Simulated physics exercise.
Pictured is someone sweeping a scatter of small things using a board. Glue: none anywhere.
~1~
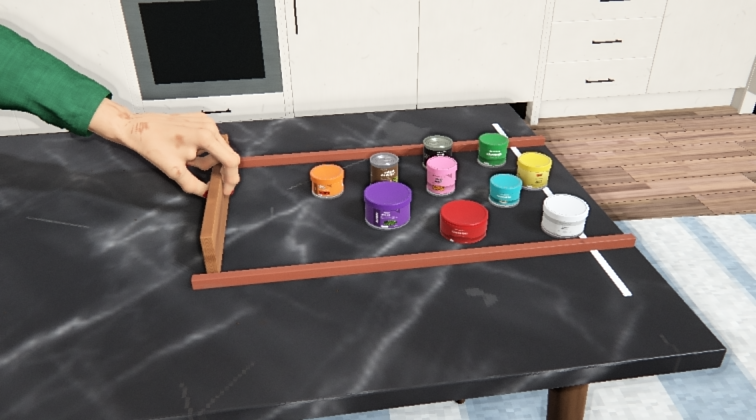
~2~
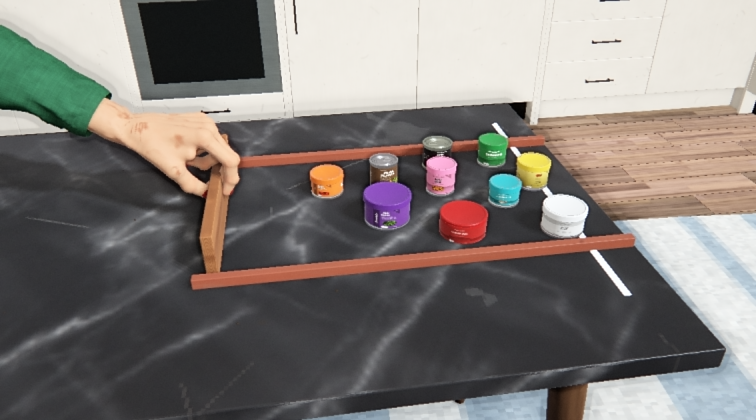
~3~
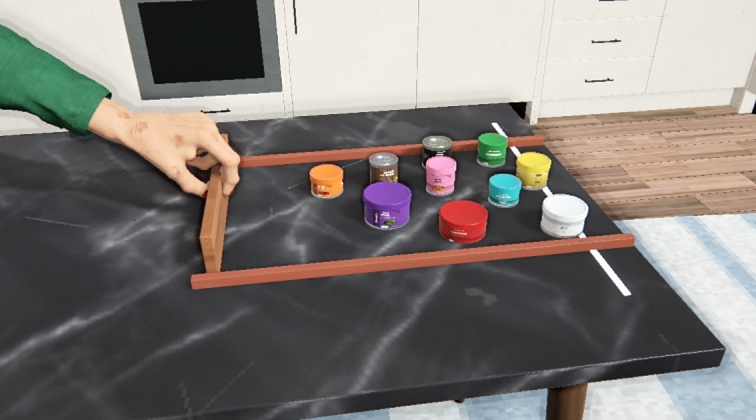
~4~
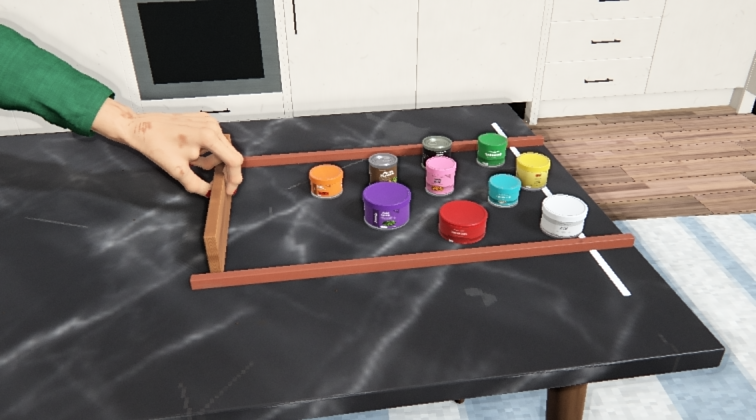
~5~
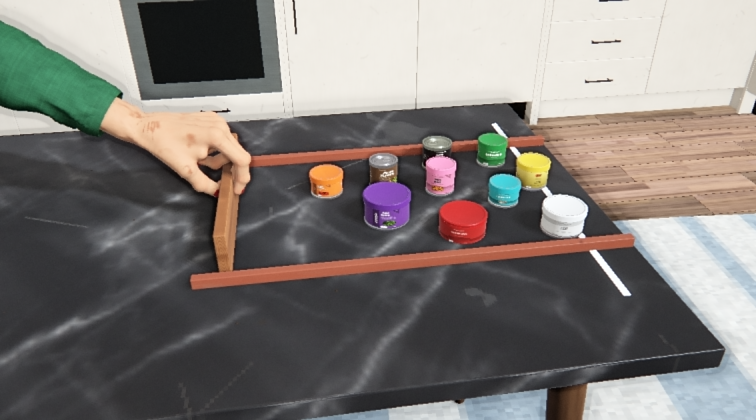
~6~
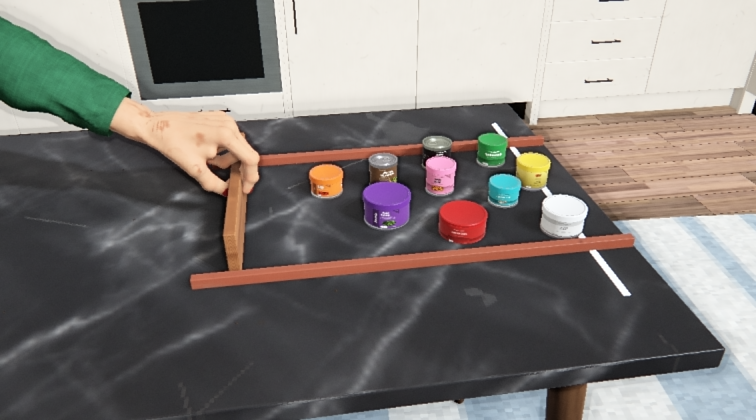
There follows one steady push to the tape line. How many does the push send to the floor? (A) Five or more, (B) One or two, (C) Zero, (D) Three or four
Option D: Three or four.
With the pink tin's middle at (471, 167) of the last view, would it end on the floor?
Outcome - pink tin: Off.
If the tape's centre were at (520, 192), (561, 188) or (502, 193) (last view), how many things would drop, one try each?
Down on the floor: 0, 5 and 0.
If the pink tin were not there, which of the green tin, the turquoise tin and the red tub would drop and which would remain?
Green tin: Over the edge; turquoise tin: Over the edge; red tub: Still there.
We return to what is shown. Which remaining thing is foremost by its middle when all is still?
That'd be the brown tin, foremost of the lot.
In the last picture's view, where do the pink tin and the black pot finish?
(560, 175), and the other (534, 145).
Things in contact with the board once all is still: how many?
Contact count: 5.
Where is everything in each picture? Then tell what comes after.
The first frame shows yellow pot (533, 172); white tin (564, 217); green tin (493, 151); board (219, 198); tape (546, 190).
The second frame shows white tin (564, 217); orange tin (327, 182).
The third frame shows green tin (492, 150); black pot (437, 154).
The fourth frame shows yellow pot (532, 172); red tub (463, 222).
The fifth frame shows white tin (563, 217); brown tin (383, 172).
The sixth frame shows yellow pot (532, 172); white tin (563, 217); green tin (492, 150); board (238, 196); tape (545, 190).
Soon after, none off yet; yellow pot at rest near (532, 172); white tin at rest near (563, 217); green tin at rest near (492, 150).
After that, none off yet; yellow pot displaced a little near (539, 166); white tin displaced about its own width near (588, 214); green tin displaced about its own width near (515, 143).
In the end, the number that fall off is three or four; gone, turquoise tin, green tin, white tin and yellow pot.
